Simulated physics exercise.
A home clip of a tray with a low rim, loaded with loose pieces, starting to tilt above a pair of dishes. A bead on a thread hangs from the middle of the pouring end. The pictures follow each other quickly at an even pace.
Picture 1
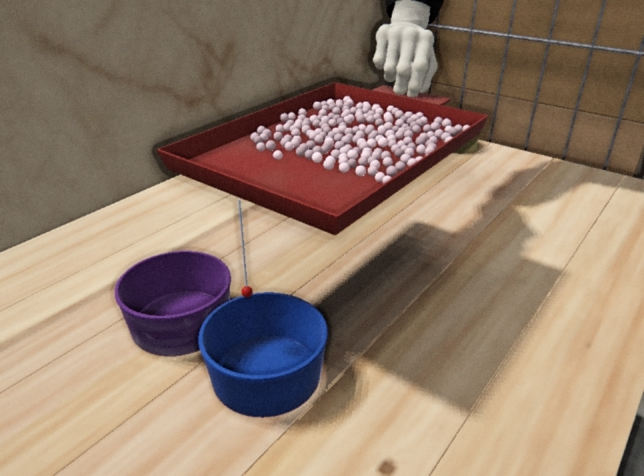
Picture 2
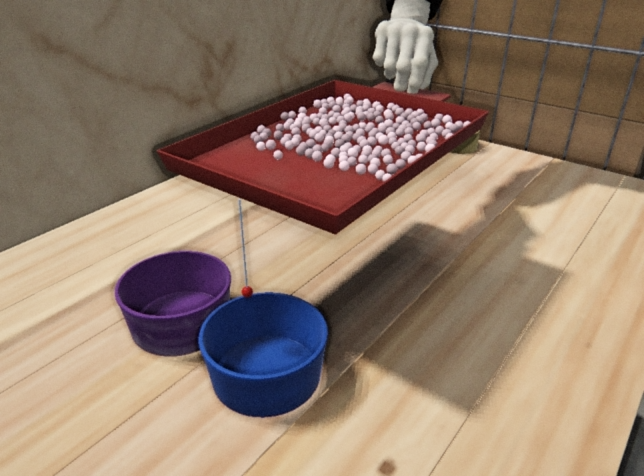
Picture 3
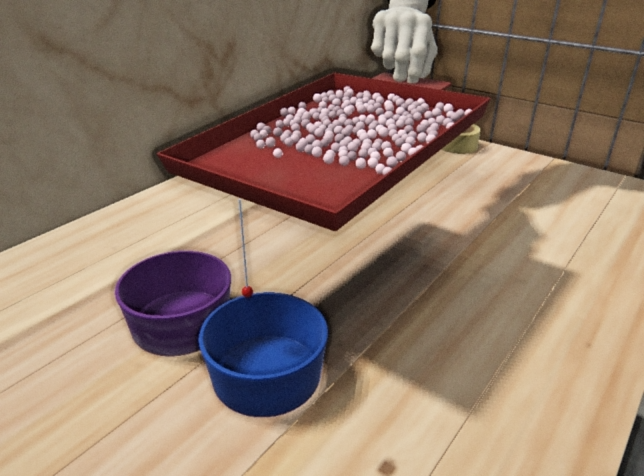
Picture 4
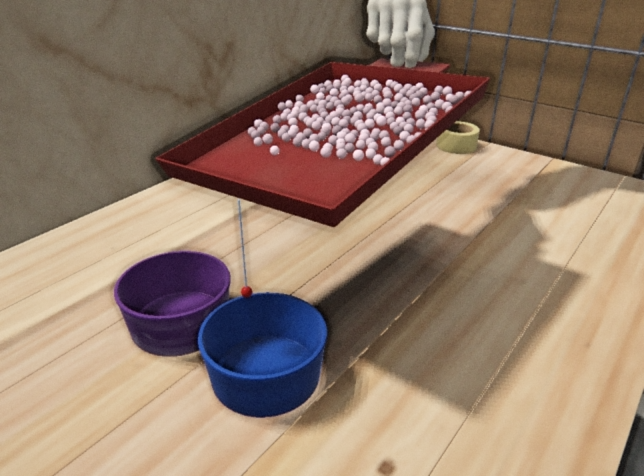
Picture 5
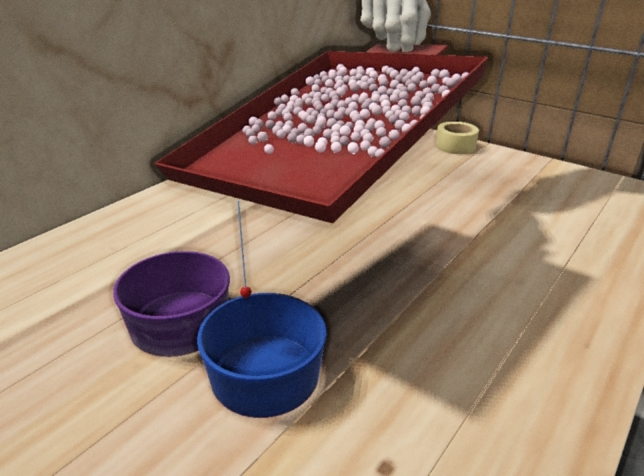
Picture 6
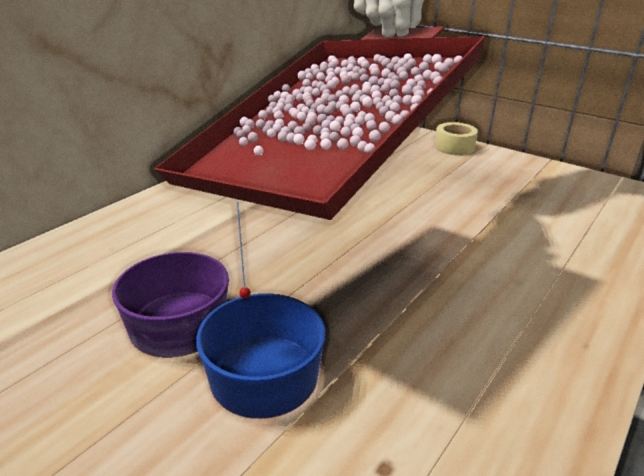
The clip shows a gloved white hand at the far end of a red tray of small pale balls above purple and blue dishes; the tray gradually tilts toward its near left corner, and the balls begin shifting down it.
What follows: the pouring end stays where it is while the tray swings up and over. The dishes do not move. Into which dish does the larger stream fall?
Fuller: The left-hand dish.
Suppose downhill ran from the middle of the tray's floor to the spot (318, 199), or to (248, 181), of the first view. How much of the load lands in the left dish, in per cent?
Near 0 % and 50 %.
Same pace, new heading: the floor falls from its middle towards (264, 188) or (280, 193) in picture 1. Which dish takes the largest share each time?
One: The right dish. Two: The dish on the right.
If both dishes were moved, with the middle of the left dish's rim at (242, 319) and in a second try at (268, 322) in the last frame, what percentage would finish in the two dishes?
Near 0 % and 0 %.
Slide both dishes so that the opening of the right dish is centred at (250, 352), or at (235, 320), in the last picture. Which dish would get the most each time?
At the first place the left dish, at the second the left-hand dish.
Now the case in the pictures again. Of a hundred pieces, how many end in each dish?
About: Left dish 90, right dish 0 per cent.
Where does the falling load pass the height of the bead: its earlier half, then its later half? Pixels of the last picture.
At about (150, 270), then at (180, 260).
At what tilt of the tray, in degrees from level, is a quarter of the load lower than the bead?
Near 60 degrees.
Just after the last frame, tray tipped steeply; roughly two thirds on the tray; roughly a quarter in the left dish; about a tenth outside both; about a tenth in the air.
A moment on, tray tipped right over; about a tenth on the tray; the larger part in the left dish; about a tenth outside both; just a few in the air.
Further on, tray tipped past a quarter turn; almost all in the left dish; about a tenth outside both.
When it is over, tray tipped past a quarter turn; not one in the right dish; almost all in the left dish; about a tenth outside both.
